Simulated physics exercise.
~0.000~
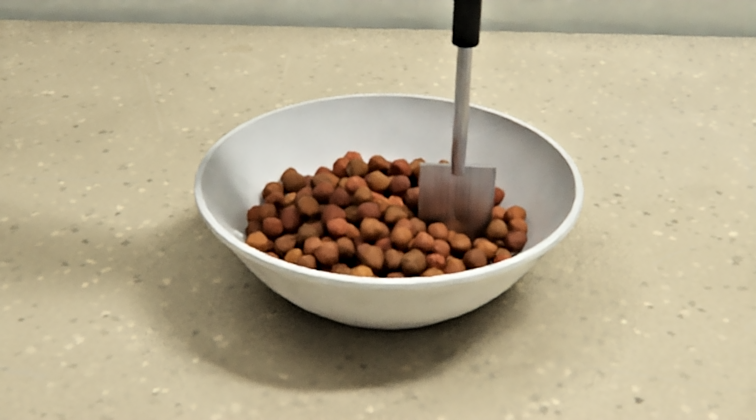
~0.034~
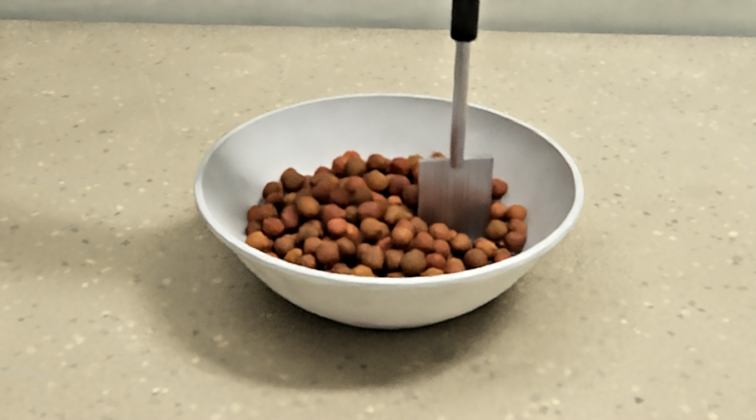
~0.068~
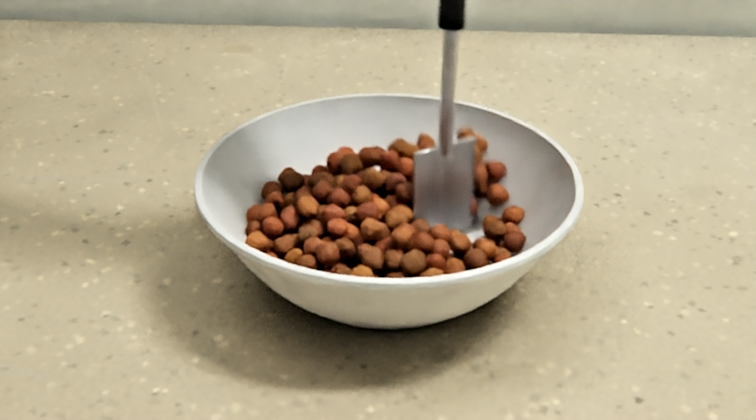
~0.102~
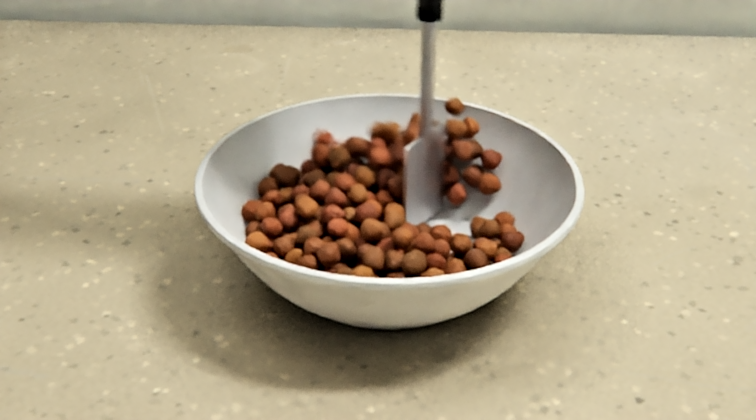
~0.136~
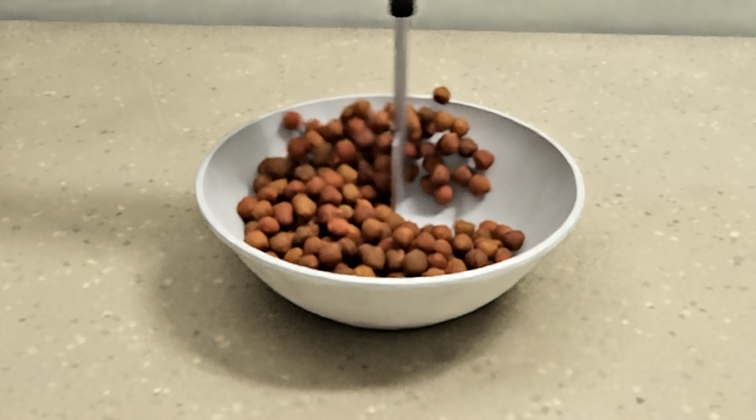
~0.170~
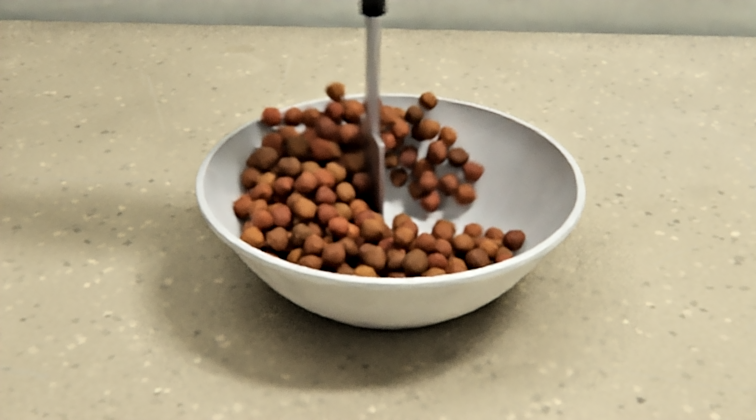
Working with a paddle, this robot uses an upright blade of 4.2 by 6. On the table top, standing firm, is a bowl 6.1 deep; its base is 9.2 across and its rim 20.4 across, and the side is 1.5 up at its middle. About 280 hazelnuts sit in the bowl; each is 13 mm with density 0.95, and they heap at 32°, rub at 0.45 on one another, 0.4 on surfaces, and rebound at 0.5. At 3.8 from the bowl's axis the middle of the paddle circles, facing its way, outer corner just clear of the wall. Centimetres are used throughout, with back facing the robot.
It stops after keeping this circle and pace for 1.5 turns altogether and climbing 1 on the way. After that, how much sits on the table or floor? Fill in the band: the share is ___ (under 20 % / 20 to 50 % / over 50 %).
The share is under 20 %.
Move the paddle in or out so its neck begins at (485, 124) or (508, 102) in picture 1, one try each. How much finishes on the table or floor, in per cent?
Around 30 per cent on the first try, around 20 per cent on the second.
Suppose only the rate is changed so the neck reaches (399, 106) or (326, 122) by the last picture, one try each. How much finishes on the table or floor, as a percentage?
Some 10 and 30 per cent respectively.
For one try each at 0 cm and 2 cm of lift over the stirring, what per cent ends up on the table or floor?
First try about 15 per cent, second about 10 per cent.
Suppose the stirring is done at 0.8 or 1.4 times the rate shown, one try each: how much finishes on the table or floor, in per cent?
I'd expect near 5 per cent, then near 25 per cent.
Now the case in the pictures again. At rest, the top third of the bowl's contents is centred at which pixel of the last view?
(310, 241).
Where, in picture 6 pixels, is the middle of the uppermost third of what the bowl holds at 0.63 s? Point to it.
About (398, 166).
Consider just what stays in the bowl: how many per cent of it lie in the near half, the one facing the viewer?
55 %.
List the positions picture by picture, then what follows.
In the first frame, the paddle neck at (460, 140), 0° round; upper third of the load around (376, 215), from x 255 to 520, top at y 160; 282 in the bowl.
In the second frame, the paddle neck at (458, 133), 10° round; upper third of the load around (379, 210), from x 255 to 515, top at y 160.
In the third frame, the paddle neck at (447, 121), 35° round; upper third of the load around (386, 198), from x 255 to 515, top at y 135.
In the fourth frame, the paddle neck at (426, 111), 59° round; upper third of the load around (375, 182), from x 255 to 515, top at y 105.
In the fifth frame, the paddle neck at (400, 106), 83° round; upper third of the load around (346, 168), from x 250 to 515, top at y 95.
In the sixth frame, the paddle neck at (373, 106), 108° round; upper third of the load around (326, 162), from x 245 to 515, top at y 90; 282 in the bowl.
After 0.40 s, 275° round, highest piece 8 above the table; 268 in the bowl, 9 on the table or floor, 5 in flight or on the tool.
After 0.63 s, 82° round, highest piece 7 above the table; 260 in the bowl, 19 on the table or floor, 3 in flight or on the tool.
After 0.95 s, 180° round, highest piece 6 above the table; 256 in the bowl, 26 on the table or floor.
After 1.65 s, 180° round, highest piece 6 above the table; 256 in the bowl, 26 on the table or floor.
In the end, 256 in the bowl, 26 on the table or floor. That is 9 % on the table or floor.
